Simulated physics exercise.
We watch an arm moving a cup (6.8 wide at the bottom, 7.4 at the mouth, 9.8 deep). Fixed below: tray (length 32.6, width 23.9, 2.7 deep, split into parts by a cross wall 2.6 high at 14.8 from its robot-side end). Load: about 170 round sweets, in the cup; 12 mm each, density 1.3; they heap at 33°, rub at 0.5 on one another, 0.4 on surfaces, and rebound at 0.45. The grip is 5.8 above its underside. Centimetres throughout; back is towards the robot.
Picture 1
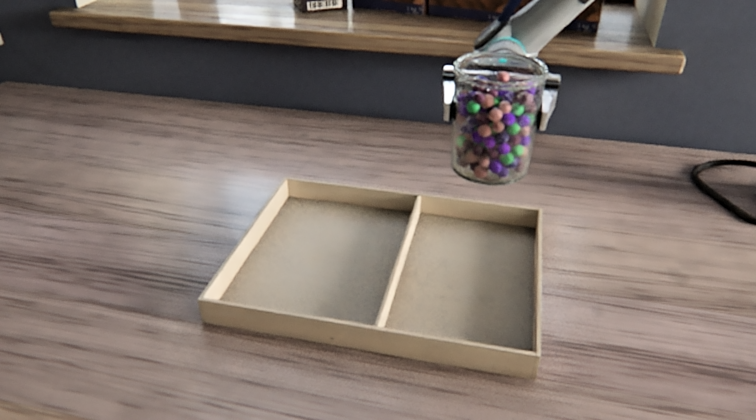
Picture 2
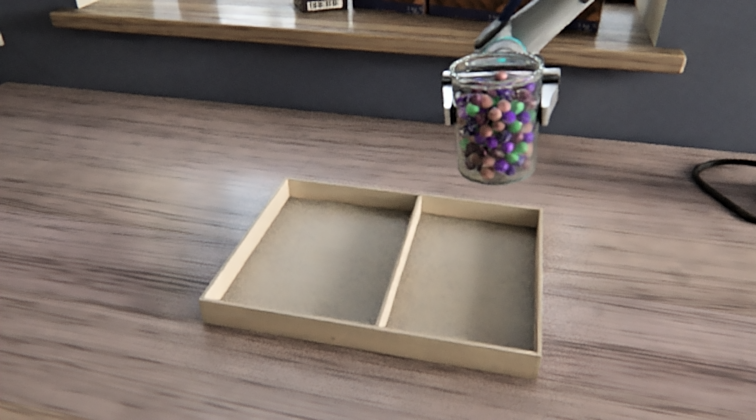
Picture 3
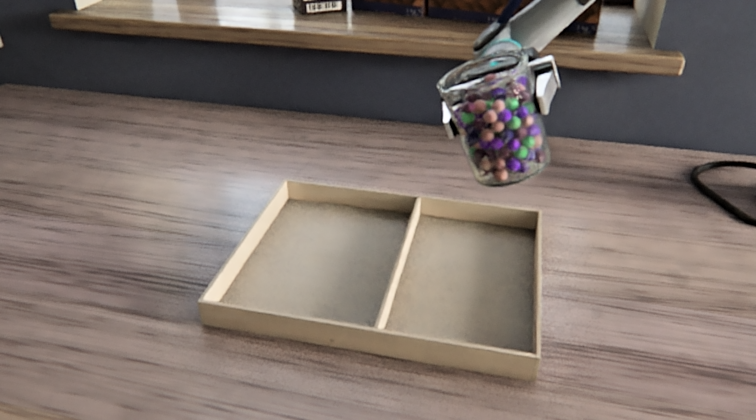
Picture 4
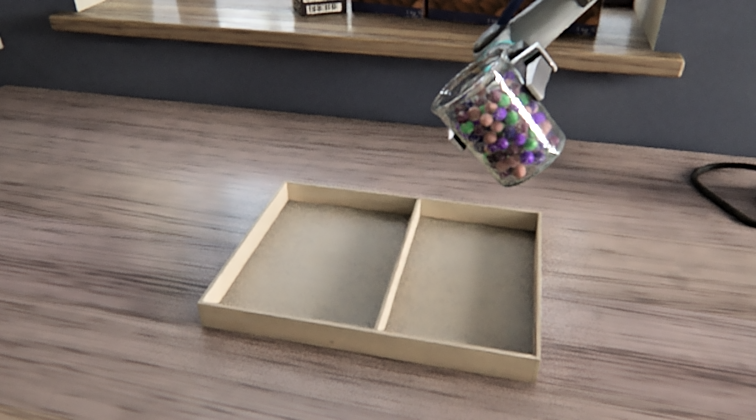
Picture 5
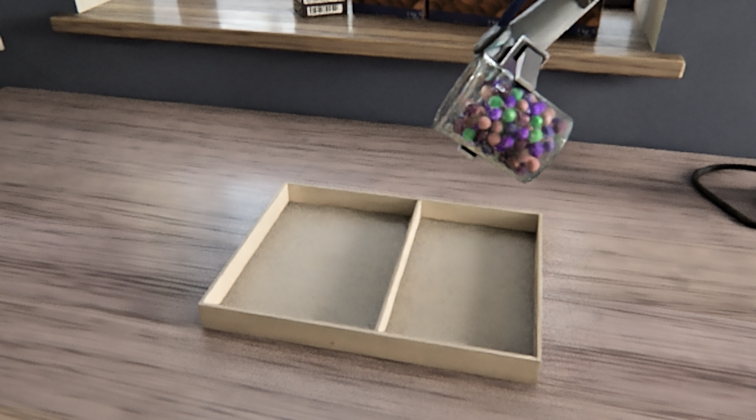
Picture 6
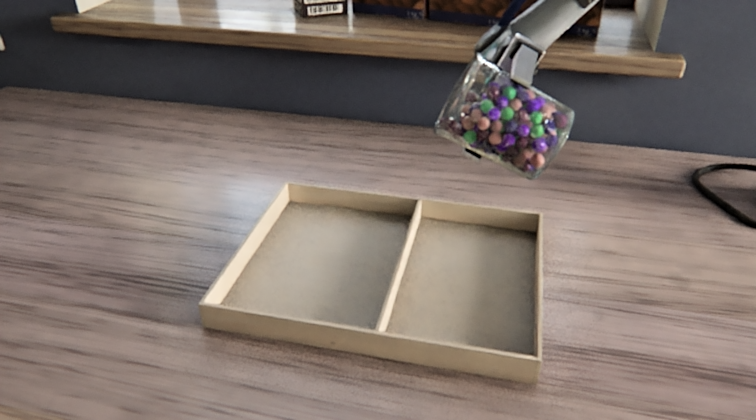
A robot arm steadily tilts a clear cup of colourful round sweets toward the left.
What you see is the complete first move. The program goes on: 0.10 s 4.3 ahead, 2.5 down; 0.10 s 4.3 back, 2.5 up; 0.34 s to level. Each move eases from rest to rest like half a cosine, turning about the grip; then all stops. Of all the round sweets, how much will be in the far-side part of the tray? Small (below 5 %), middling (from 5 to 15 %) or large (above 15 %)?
A middling share, from 5 to 15 %, ends in the far-side part of the tray.
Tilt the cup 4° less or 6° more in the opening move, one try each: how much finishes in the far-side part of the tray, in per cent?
Some 10 and 15 per cent.
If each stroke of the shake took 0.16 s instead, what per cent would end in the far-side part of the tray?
In that case some 5 per cent.
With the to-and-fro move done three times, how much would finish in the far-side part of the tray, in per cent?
In that case some 20 per cent.
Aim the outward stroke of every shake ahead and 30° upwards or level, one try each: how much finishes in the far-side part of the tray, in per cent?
Some 55 and 25 per cent.
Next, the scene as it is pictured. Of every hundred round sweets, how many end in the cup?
Roughly 85 per cent.
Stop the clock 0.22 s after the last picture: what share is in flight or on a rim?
Some 9 per cent.
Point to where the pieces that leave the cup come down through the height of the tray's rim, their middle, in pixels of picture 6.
Around (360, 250).
Then, 0.22 s on, tilted 65° forward, highest piece 24 above the table; 157 in the cup, 15 in flight or on a rim.
Then, 0.43 s on, tilted 15° forward, highest piece 24 above the table; 149 in the cup, 14 in the far-side part, 7 in the robot-side part, 2 in flight or on a rim.
Then, 0.74 s on, level, highest piece 23 above the table; 149 in the cup, 17 in the far-side part, 6 in the robot-side part.
Then, 1.79 s on, level, highest piece 23 above the table; 149 in the cup, 17 in the far-side part, 6 in the robot-side part.
In the end, 149 in the cup, 17 in the far-side part, 6 in the robot-side part. That is 10 % in the far-side part of the tray.
